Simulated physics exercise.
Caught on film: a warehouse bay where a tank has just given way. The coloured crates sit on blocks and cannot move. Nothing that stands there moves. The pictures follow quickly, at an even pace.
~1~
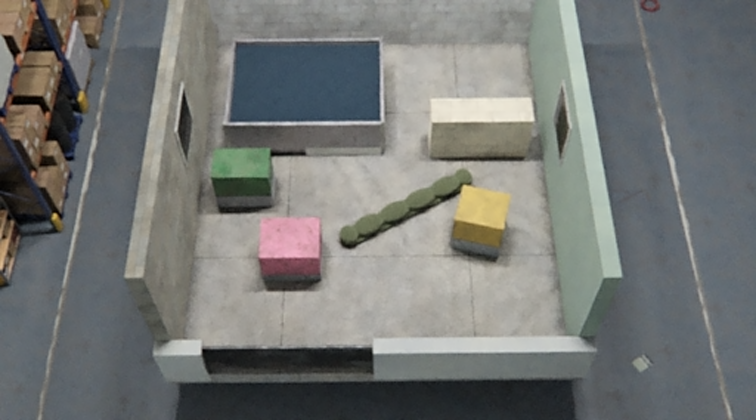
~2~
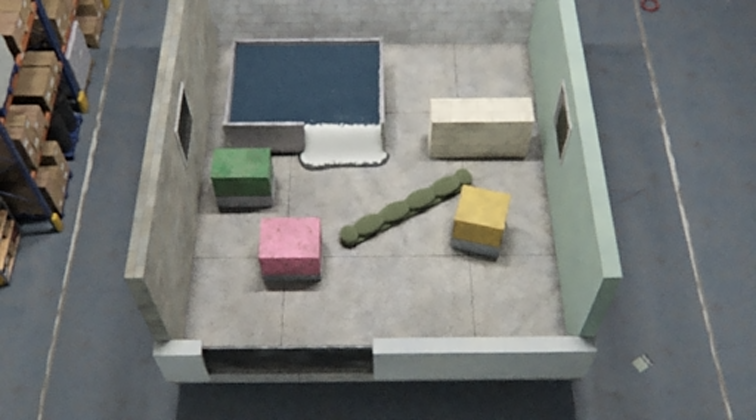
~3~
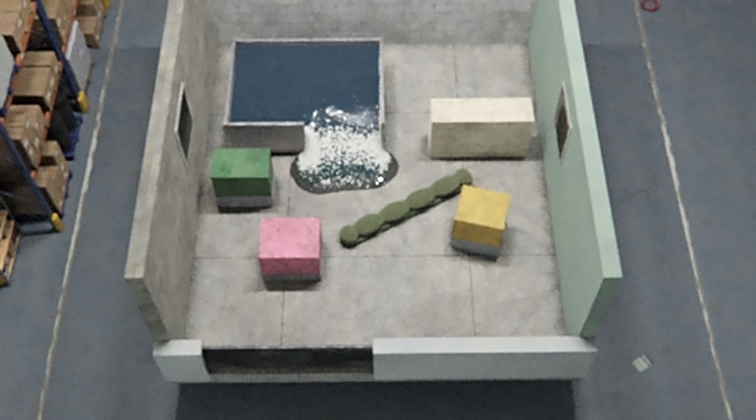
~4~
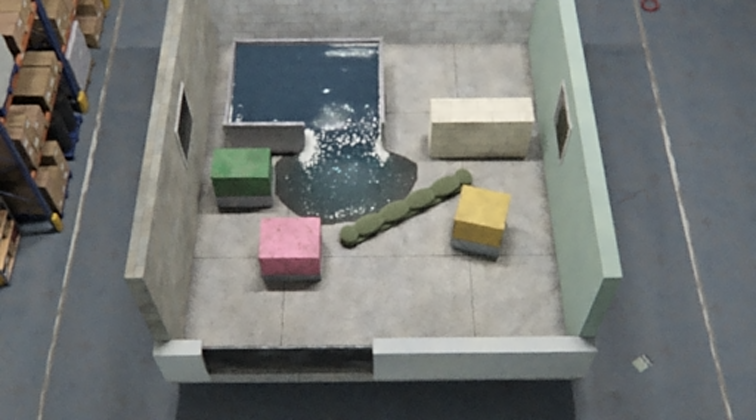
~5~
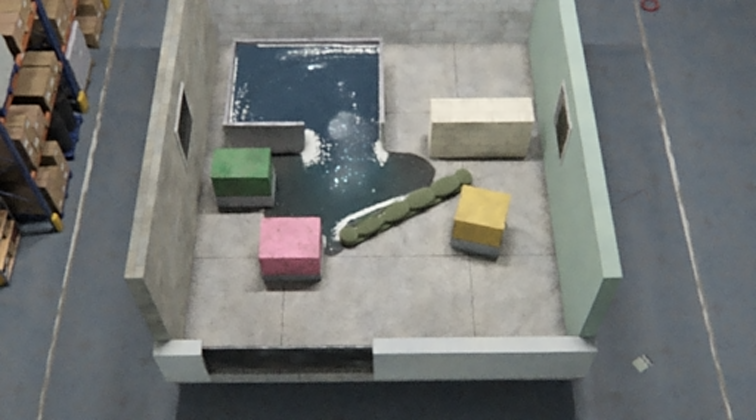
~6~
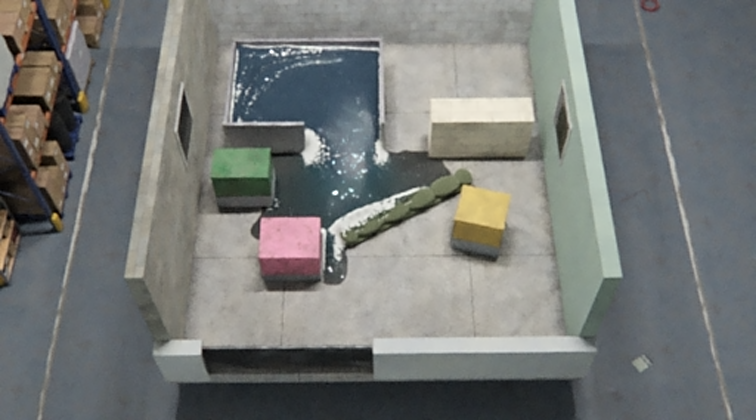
In a warehouse bay, water burst from the front of a raised tank, spread across the concrete floor between green and pink blocks, and ran foaming along a bumpy green barrier.
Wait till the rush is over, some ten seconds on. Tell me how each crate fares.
In the end: The green crate keeps dry; the yellow crate keeps dry; the pink crate is soaked.
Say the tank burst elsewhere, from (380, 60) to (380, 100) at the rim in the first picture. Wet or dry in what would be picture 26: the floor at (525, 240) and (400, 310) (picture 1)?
One after the other: Covered, clear.
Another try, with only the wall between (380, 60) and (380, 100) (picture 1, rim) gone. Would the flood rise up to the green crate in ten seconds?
Then: Green keeps dry.
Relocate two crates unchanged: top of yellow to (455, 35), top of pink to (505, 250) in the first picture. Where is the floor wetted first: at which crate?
First comes the green one.
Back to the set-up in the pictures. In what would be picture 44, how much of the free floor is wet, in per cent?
Roughly 90 per cent.
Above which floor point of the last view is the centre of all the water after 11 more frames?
Around (327, 163).
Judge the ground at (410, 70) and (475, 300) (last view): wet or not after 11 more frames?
In turn: No water, under water.
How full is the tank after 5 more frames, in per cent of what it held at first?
Some 68 per cent.
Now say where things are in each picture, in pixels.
Still water in the tank at (306, 83), in the first frame.
Water pours out at (343, 140) and has run to (304, 162), in the second frame.
Water pours out at (343, 142) and has run to (303, 184), in the third frame.
Water pours out at (344, 143) and has run to (320, 219), in the fourth frame.
Water pours out at (344, 143) and has run to (330, 250), in the fifth frame.
The front is at (329, 279), out from the gap at (344, 143), in the sixth frame.
A moment on, water covers 30 % of the floor; the green crate water round its plinth, the yellow crate not reached, the pink crate water round its plinth.
Next, water covers 50 % of the floor; the green crate water round its plinth, the yellow crate water round its plinth, the pink crate water round its plinth.
Then, water covers 70 % of the floor; the green crate water round its plinth, the yellow crate water round its plinth, the pink crate water round its plinth.
Later, water covers 90 % of the floor; the green crate water round its plinth, the yellow crate water round its plinth, the pink crate water round its plinth.
In the end, water covers 100 % of the floor; the green crate stayed above the water, the yellow crate stayed above the water, the pink crate was topped.
